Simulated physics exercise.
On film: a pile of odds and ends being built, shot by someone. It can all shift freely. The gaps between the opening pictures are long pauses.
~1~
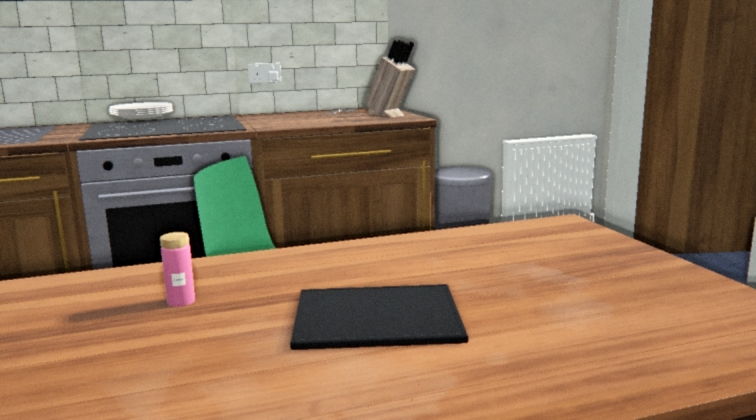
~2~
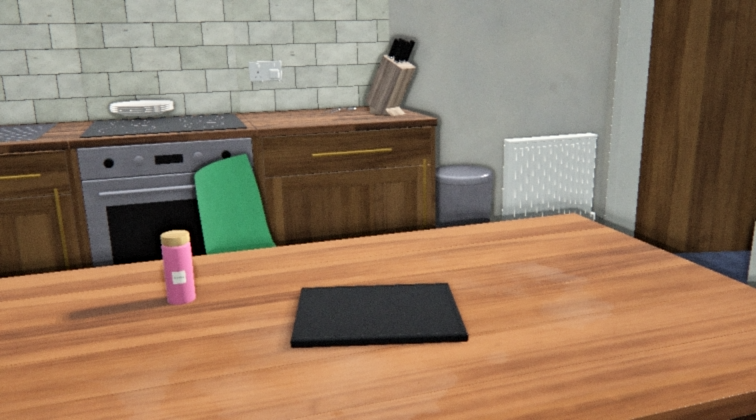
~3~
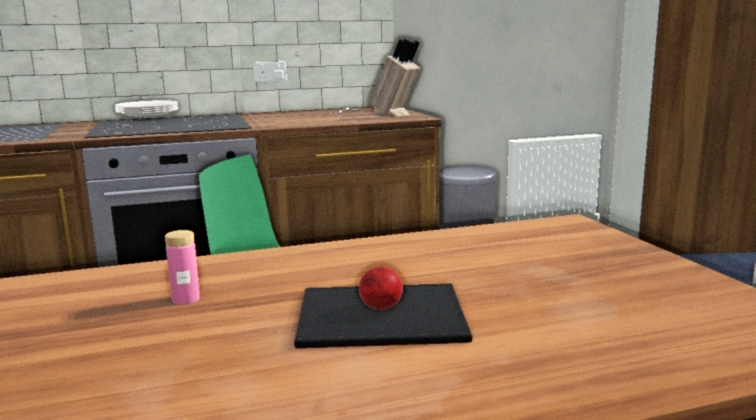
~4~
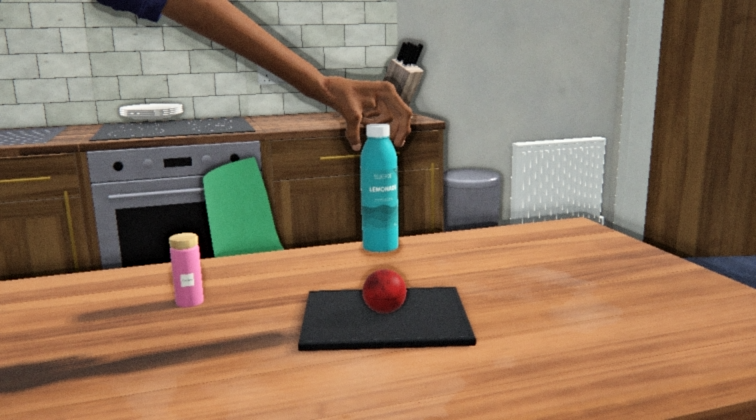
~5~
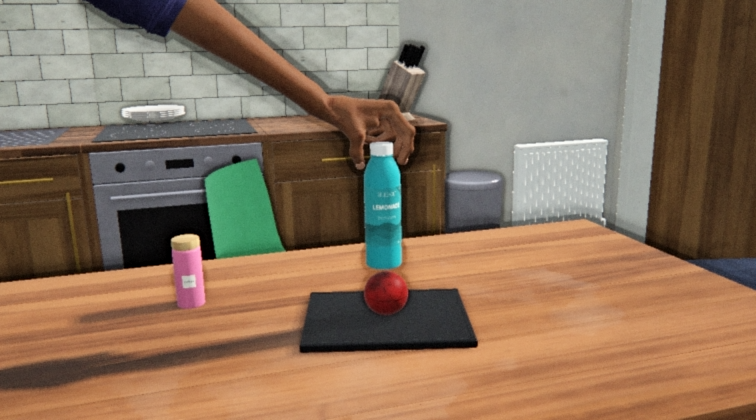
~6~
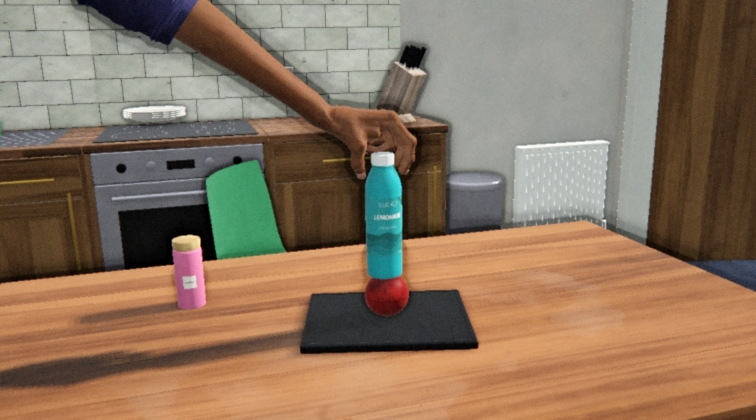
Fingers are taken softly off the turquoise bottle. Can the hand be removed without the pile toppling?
It does not remain steady.
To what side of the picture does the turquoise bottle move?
It ends up further left.
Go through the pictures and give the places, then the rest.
In the first picture, the last thing is not in view yet; pink shaker (178, 270).
In the second picture, the last thing is not in view yet; black tray (377, 312).
In the third picture, the last thing is not in view yet; red ball (381, 288).
The fourth picture shows coming down; turquoise bottle (379, 187); pink shaker (187, 270).
The fifth picture shows coming down; turquoise bottle (383, 205); black tray (386, 318).
The sixth picture shows set down, still held; turquoise bottle (384, 215); red ball (387, 294).
Then, 0.70 s later than the last frame, turquoise bottle now fallen.
Then, 1.70 s later than the last frame, things are still on the move.
When it is over, fallen, turquoise bottle; the other 3 as before. The pile loses its balance.
